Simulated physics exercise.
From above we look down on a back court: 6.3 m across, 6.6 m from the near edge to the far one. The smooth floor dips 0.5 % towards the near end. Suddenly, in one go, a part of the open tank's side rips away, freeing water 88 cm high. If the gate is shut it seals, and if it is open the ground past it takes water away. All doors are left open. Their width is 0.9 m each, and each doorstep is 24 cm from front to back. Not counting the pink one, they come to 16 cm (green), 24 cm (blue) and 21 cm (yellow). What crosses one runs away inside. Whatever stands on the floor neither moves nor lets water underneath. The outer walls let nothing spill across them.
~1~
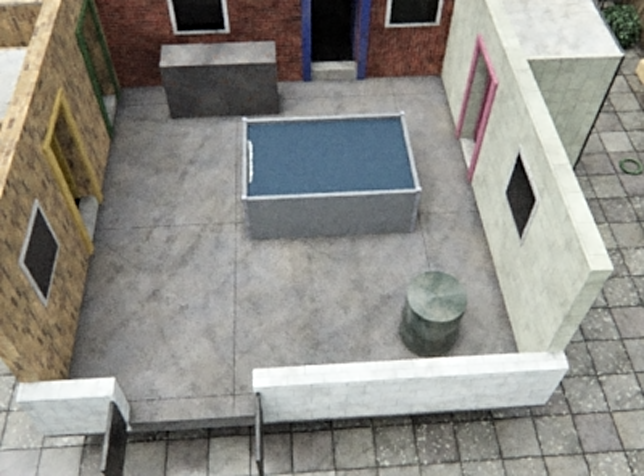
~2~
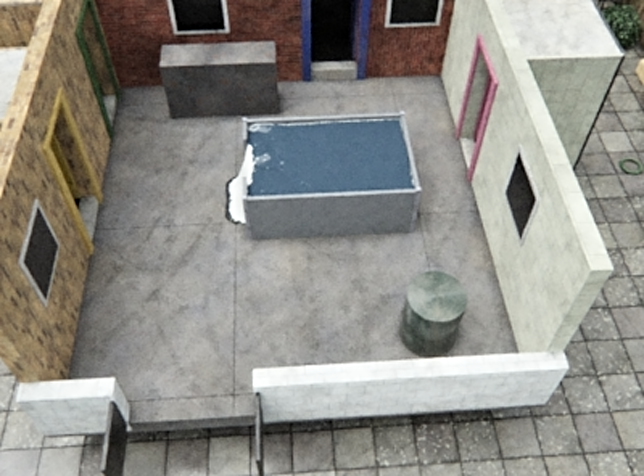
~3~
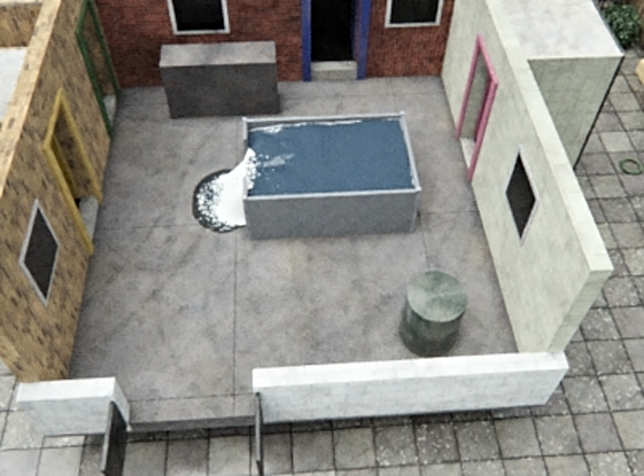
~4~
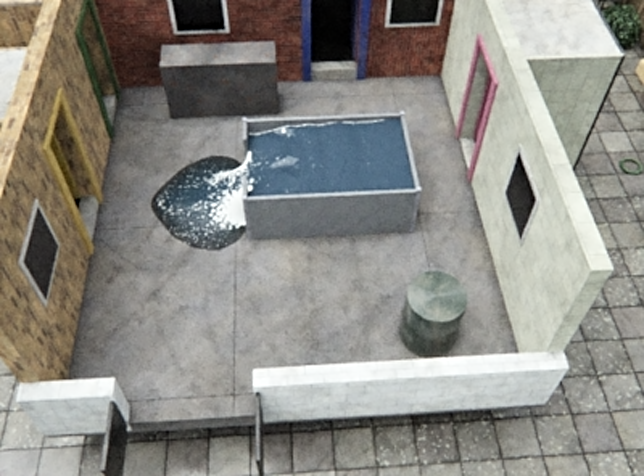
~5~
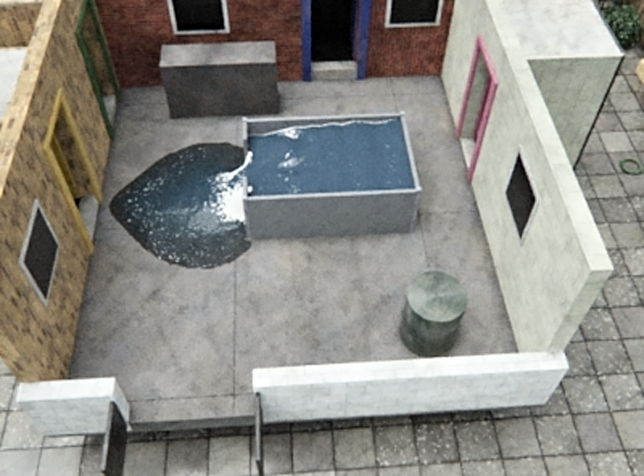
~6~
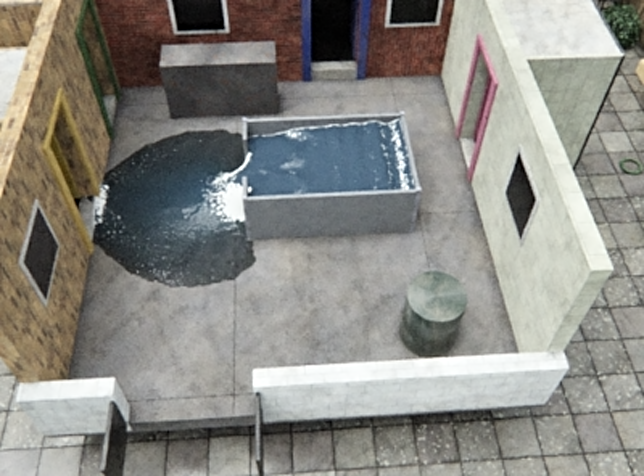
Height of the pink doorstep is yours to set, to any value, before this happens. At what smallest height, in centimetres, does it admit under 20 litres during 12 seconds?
At about 5.5 centimetres.
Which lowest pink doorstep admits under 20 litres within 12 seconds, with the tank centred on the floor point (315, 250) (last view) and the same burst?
Close to 6.5 cm would do it.
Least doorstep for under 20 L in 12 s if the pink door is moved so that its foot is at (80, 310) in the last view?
Minimum: About 13.5 cm.
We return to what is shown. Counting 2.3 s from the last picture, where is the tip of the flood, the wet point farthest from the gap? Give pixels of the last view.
Lab note: Front tip approx. (63, 410).
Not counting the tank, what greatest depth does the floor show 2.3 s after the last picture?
Max depth: Near 34 cm.
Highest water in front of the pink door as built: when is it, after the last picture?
Around 11.5 s, give or take.
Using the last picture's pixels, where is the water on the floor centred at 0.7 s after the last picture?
The water is centred near (278, 196).
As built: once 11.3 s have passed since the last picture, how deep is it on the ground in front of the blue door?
About 6.5 cm.
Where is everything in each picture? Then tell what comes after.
In the first frame, the open tank at (328, 157) is whole and still, 88 cm deep; the pink door at (475, 114) is dry.
In the second frame, the front is at (230, 215), 0.3 m from the gap at (250, 184); 0.3 m2 of floor is wet, 88 cm left at the back.
In the third frame, water pours out at (250, 185) and has run 0.9 m, to (197, 211); about 14 cm deep outside, 88 cm at the back.
In the fourth frame, water pours out at (250, 186) and has run 1.5 m, to (158, 207); about 9 cm deep outside, 88 cm at the back.
In the fifth frame, the gap is at (250, 186), the front 2.2 m out at (117, 212); the back of the open tank holds 87 cm.
In the sixth frame, water pours out at (250, 186) and has run 2.6 m, to (93, 196); about 5 cm deep outside, 80 cm at the back; the pink door at (475, 114), 3.8 m from the gap, is still 3.9 m from the nearest water.
Then, 0.7 s after the last picture water covers 30 % of the floor, deepest (49 cm) near (241, 198); it has not reached the pink door.
Then, 2.3 s after the last picture water covers 40 % of the floor, deepest (34 cm) near (119, 97); it has not reached the pink door.
Then, 11.3 s after the last picture water covers 100 % of the floor, deepest (14 cm) near (512, 370); 9 cm at the pink door, 23 litres in over its 5 cm doorstep.
At the pink door as built, the water peaked near 9 cm, 11.3 s after the last picture.
Run again over the same 12 s with other heights there, 36 litres in over 4 cm, 9 litres over 6.5 cm. The limit of 20 litres is kept from about 5.5 cm up.
